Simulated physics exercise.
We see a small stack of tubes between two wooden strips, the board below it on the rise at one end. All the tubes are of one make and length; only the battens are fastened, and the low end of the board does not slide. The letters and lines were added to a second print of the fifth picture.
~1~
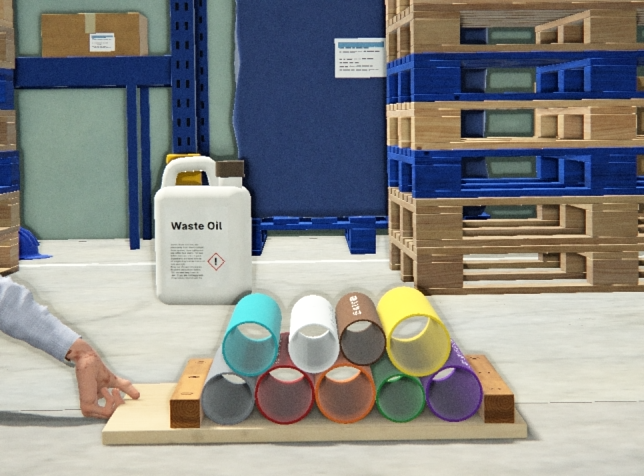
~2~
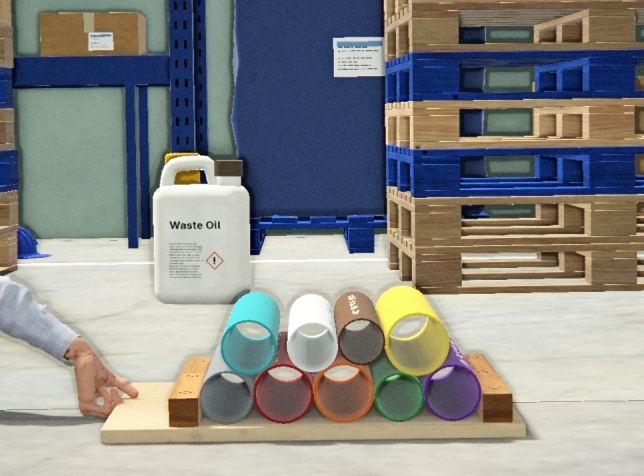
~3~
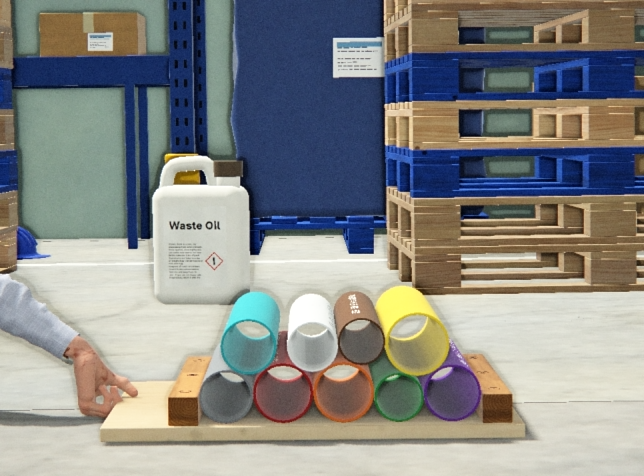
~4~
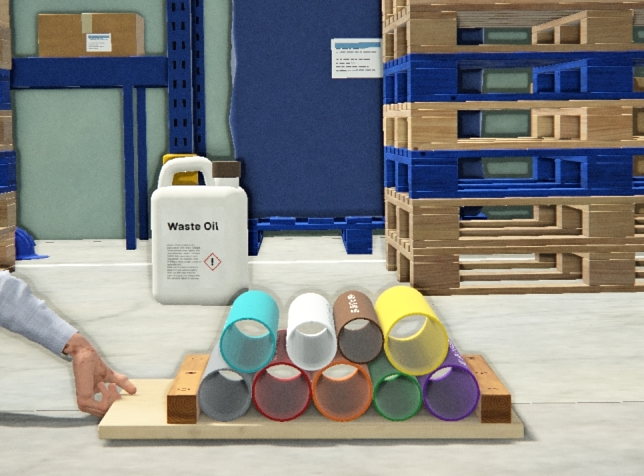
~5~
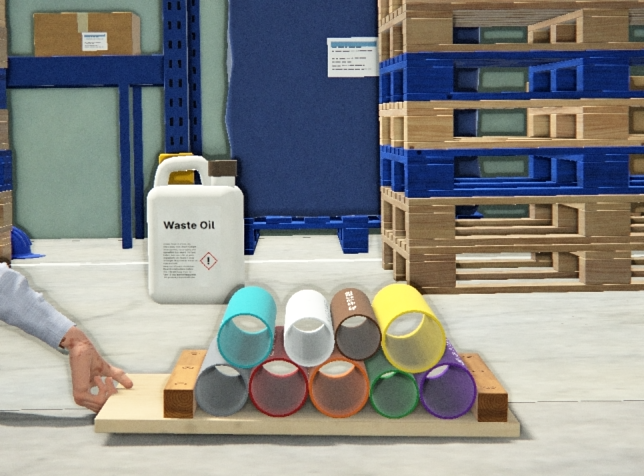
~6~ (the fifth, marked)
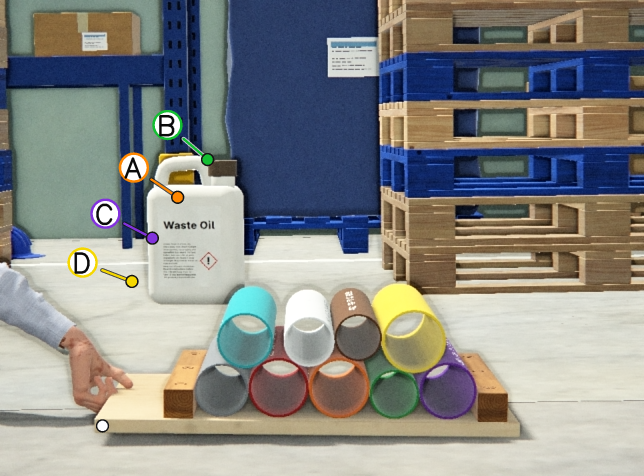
To begin with, a hand grips the left end of a board where four coloured tubes rest on five others between wooden strips, with a waste oil container and pallets behind. The hand then raises that end very slightly, and the tubes keep their places in the stack.
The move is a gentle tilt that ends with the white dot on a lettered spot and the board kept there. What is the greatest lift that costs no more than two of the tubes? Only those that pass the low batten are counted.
Mark C is as high as it can go.
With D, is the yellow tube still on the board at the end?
The yellow tube: Yes.
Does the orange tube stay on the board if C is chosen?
The orange tube: Yes.
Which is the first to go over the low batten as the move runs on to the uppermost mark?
The yellow one.
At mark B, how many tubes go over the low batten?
At B the number is four.
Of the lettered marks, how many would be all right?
Two of them.
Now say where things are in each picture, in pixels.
The first picture shows orange tube (345, 393); green tube (401, 398); purple tube (454, 393).
The second picture shows purple tube (453, 393); yellow tube (417, 344).
The third picture shows board (312, 394); grey tube (226, 396); turquoise tube (249, 347); red tube (283, 393).
The fourth picture shows board (311, 393); grey tube (225, 395); red tube (282, 392).
The fifth picture shows board (307, 390); grey tube (222, 390); red tube (279, 388).
On the marked copy, A at (177, 197); B at (207, 160); C at (153, 238); D at (132, 282); the white dot at (102, 426).
Taking C. A third of the way, board at 17°.
Two thirds of the way, board at 29°.
When it is over, board at 29°, two over the low batten (yellow, brown).
As for the rest, A four over the low batten (yellow, turquoise, white, brown); B four over the low batten (yellow, turquoise, white, brown); D none over the low batten.
